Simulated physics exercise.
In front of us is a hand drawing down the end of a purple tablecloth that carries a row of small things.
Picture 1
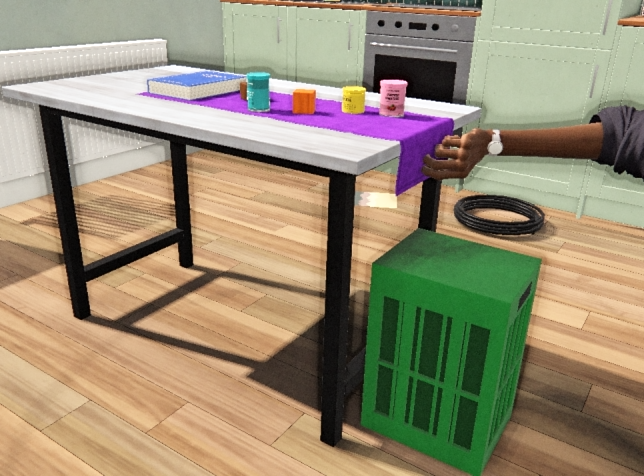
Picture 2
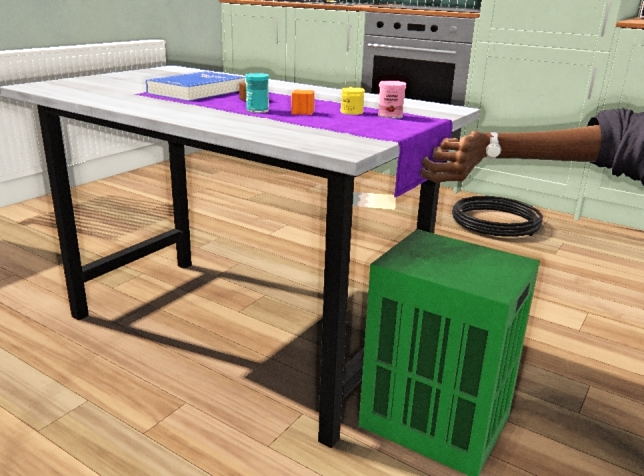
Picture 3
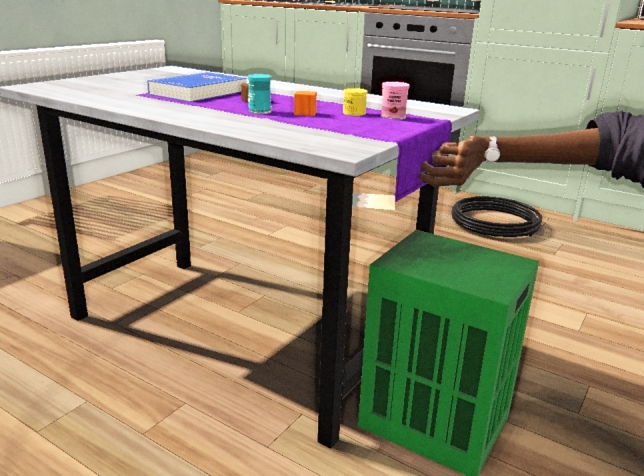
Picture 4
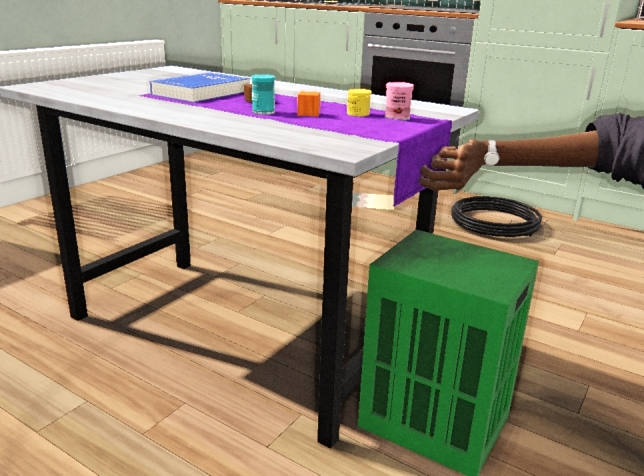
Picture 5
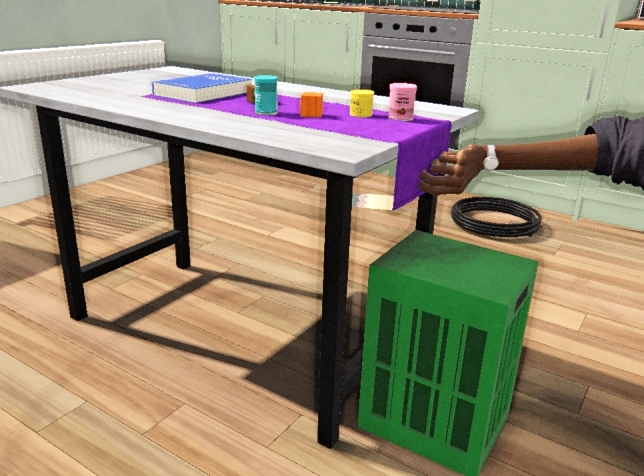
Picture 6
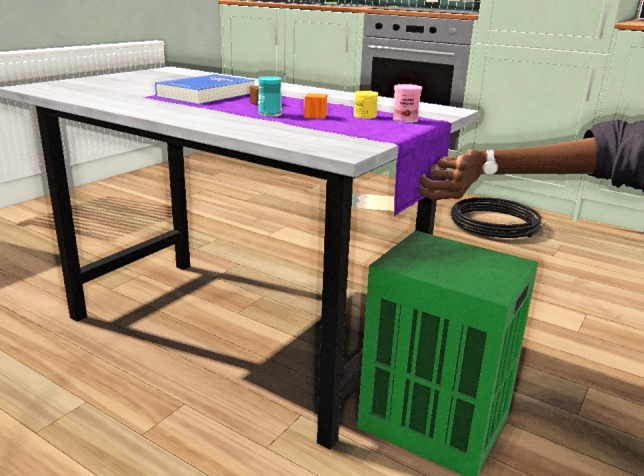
A dark-skinned hand with a pale wristwatch reaches in from the right of a kitchen with green cabinets, seen from a fixed, slightly raised viewpoint. It grips a purple cloth on a whitish table holding a blue book and turquoise, orange, yellow and pink items, with a green crate below at right. The hand draws the hanging end slightly downward, and the items shift slightly right together.
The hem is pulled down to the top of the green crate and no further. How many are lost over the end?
The count of things that fall is one.
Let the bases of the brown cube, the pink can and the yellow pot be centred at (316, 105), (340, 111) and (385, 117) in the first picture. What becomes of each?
Brown cube: Still on; pink can: Still on; yellow pot: Off.
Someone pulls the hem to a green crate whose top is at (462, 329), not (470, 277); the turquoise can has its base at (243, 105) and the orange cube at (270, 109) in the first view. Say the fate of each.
Observed: Turquoise can remains seated; orange cube remains seated.
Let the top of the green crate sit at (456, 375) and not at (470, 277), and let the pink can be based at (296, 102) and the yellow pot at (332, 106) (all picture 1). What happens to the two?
First the pink can: It ends off the top. Then the yellow pot: It ends off the top.
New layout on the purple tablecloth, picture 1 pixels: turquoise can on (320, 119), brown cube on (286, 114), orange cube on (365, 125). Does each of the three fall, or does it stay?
Outcome: Turquoise can is still in place, brown cube is still in place, orange cube is gone.
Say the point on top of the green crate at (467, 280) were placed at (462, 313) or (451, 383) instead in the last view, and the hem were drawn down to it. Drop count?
Counting them gives 2 and 4.
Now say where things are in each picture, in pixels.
The first picture shows hem (396, 196); pink can (394, 82); yellow pot (354, 89); orange cube (304, 90); turquoise can (258, 74); brown cube (253, 83); top of the crate (470, 277).
The second picture shows hem (393, 197); pink can (393, 83).
The third picture shows hem (395, 202); yellow pot (356, 91).
The fourth picture shows hem (393, 207); orange cube (309, 93); top of the crate (467, 279).
The fifth picture shows hem (392, 210); turquoise can (266, 77).
The sixth picture shows hem (393, 217); pink can (409, 87); yellow pot (367, 93); orange cube (316, 95); turquoise can (270, 78); brown cube (263, 87).
Early on, hem near (419, 213); all still up.
Midway, hem near (418, 234); all still up.
Near the end, hem on the crate; pink can gone.
Finally, hem on the crate; pink can gone. It carries off one.
